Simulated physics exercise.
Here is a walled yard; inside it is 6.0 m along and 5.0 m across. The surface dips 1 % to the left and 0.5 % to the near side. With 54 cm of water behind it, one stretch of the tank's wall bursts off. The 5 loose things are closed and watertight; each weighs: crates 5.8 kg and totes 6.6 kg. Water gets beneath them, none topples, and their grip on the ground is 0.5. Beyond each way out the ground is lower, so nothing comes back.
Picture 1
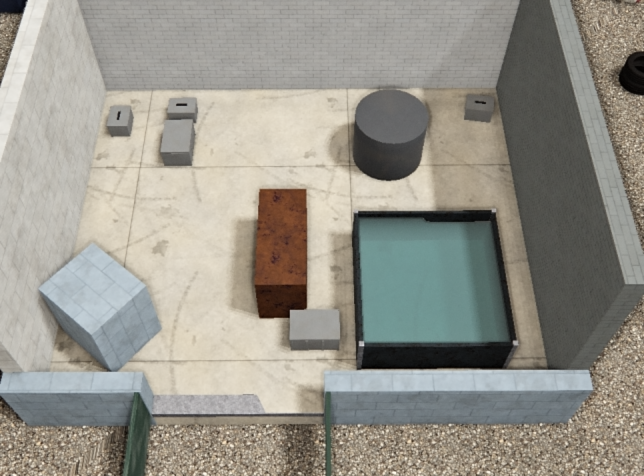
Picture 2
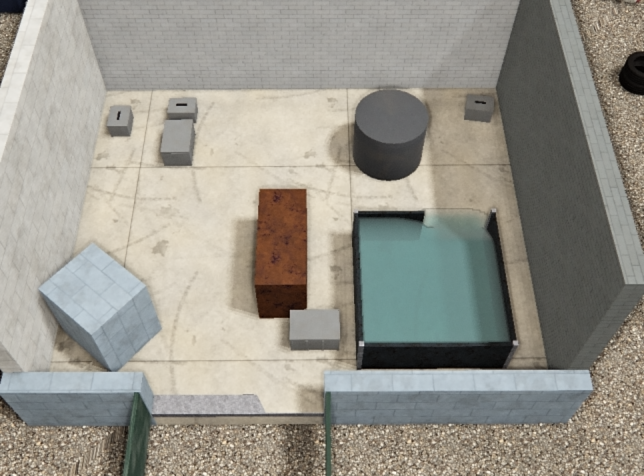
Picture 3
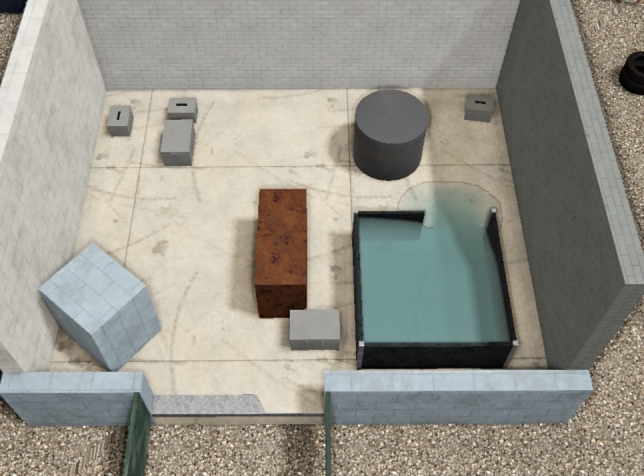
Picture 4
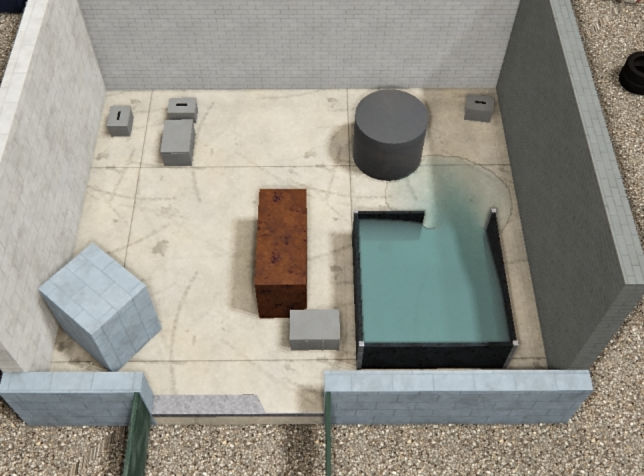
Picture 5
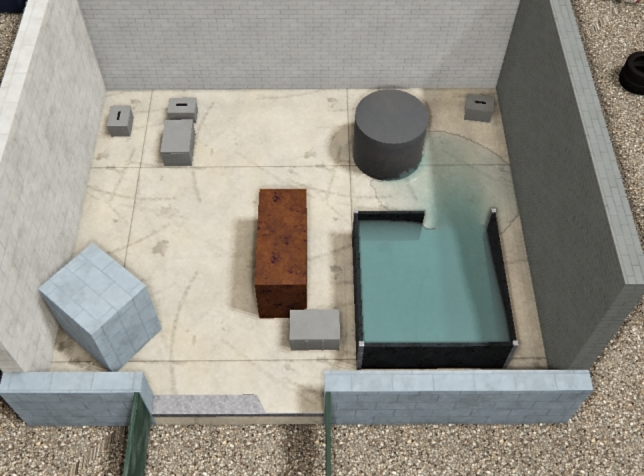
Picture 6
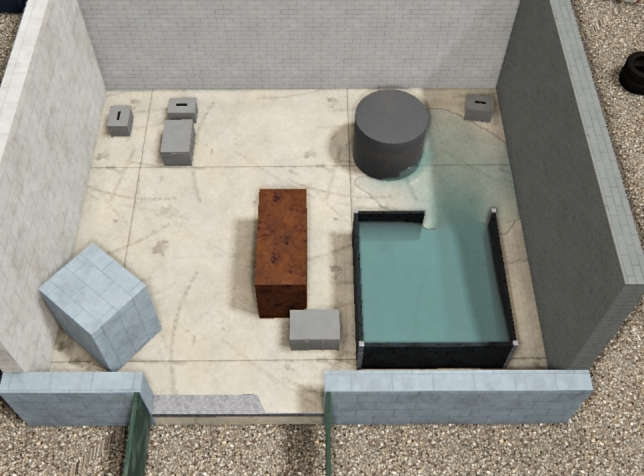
In a walled yard, part of a tank's back wall opens and water spreads behind it.
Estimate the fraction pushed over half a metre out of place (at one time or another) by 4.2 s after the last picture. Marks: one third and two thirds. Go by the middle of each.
It is from one to two thirds.
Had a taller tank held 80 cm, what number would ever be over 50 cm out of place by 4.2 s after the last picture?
In that case 3 of them.
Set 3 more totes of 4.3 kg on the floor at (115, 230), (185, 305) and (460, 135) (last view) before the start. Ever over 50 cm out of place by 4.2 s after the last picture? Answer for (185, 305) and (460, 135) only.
In turn: Less, over.
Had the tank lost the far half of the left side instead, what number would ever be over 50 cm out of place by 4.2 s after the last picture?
Then 4.
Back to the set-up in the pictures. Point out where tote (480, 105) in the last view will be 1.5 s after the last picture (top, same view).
Around (478, 69).
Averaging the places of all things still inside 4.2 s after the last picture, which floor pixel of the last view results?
Near (209, 171).
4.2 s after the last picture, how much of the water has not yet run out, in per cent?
Some 100 per cent remains.
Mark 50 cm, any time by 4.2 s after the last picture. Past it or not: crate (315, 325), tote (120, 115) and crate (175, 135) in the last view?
In turn: Short of it, less, more.
Then, 0.4 s after the last picture 0 of 5 are over 50 cm from their spots; 0 afloat.
Then, 1.5 s after the last picture 0 of 5 are over 50 cm from their spots; 1 afloat.
Then, 2.8 s after the last picture 1 of 5 are over 50 cm from their spots; 1 afloat.
Then, 4.2 s after the last picture 3 of 5 are over 50 cm from their spots, and 3 have been at some point; 4 afloat.
